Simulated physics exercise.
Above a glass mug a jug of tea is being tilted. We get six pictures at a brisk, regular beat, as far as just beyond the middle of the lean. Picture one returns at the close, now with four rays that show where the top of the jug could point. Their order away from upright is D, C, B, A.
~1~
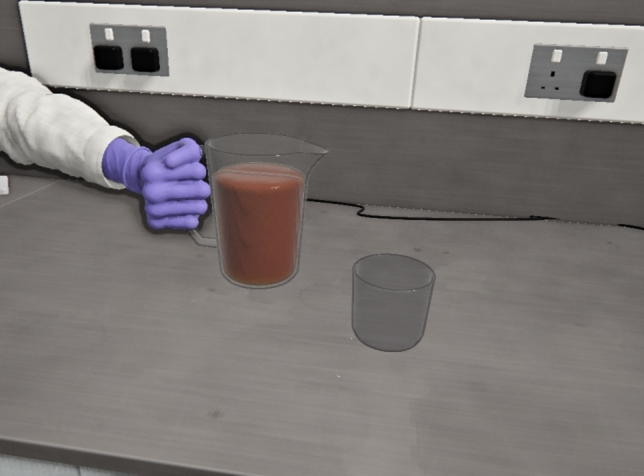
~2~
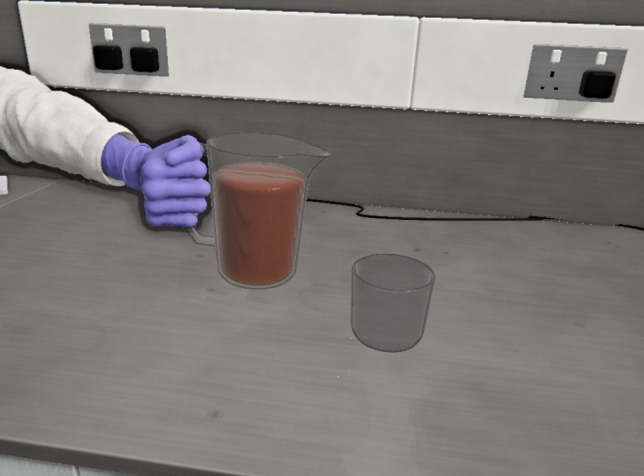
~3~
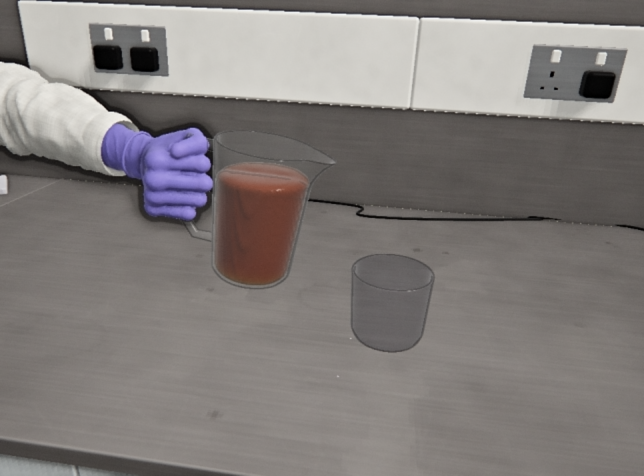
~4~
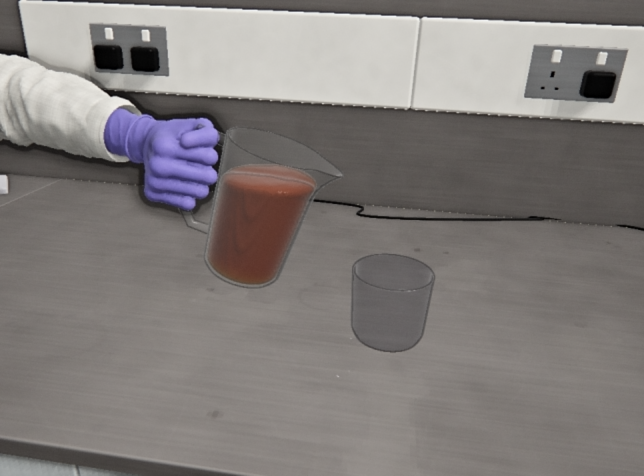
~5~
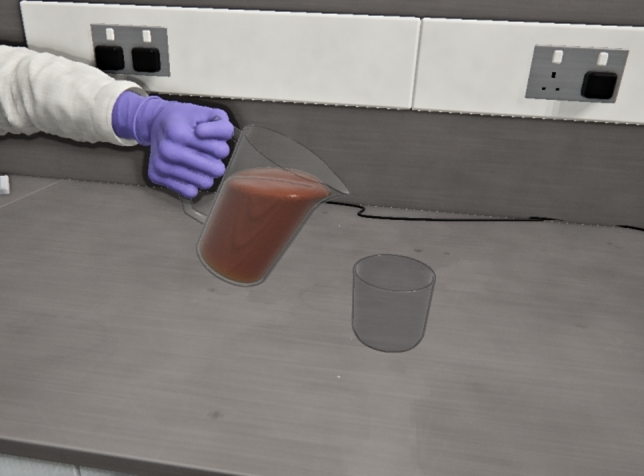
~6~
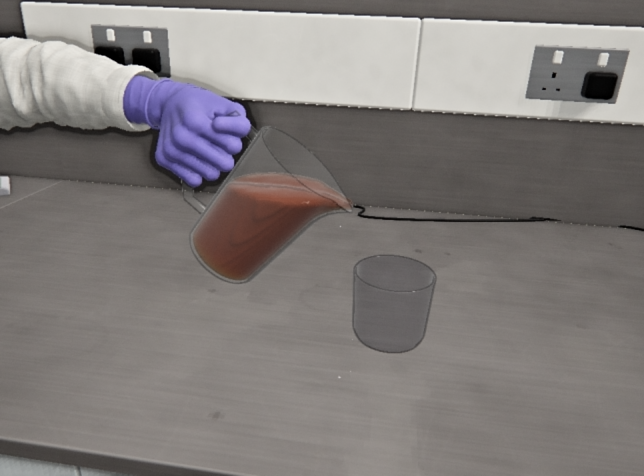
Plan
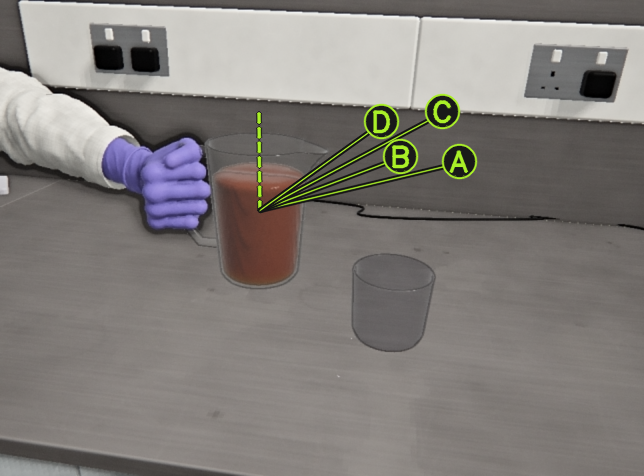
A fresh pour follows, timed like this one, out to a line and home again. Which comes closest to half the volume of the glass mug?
C works best here.
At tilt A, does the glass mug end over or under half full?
Over.
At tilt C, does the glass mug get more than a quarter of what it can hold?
Yes, it does.
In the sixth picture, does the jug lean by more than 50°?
No, it does not.
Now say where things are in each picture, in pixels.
In the first frame, upright, lip at (327, 151); rim of the glass mug round (394, 270); nothing has left yet.
In the second frame, upright, lip at (329, 154); nothing has left yet.
In the third frame, tipped about 8°, lip at (335, 162); nothing has left yet.
In the fourth frame, tipped about 16°, lip at (342, 175); nothing has left yet.
In the fifth frame, tipped about 27°, lip at (349, 192); nothing has left yet.
In the sixth frame, tipped about 39°, lip at (352, 210); nothing has left yet.
In lime, A at (443, 166); B at (384, 163); C at (427, 120); D at (368, 132).
With A, the glass mug ends with about 81 % of what it can hold; 5 % of the tea is spilt.
With B, the glass mug ends with about 67 % of what it can hold.
With C, the glass mug ends with about 49 % of what it can hold.
With D, the glass mug ends with about 33 % of what it can hold.
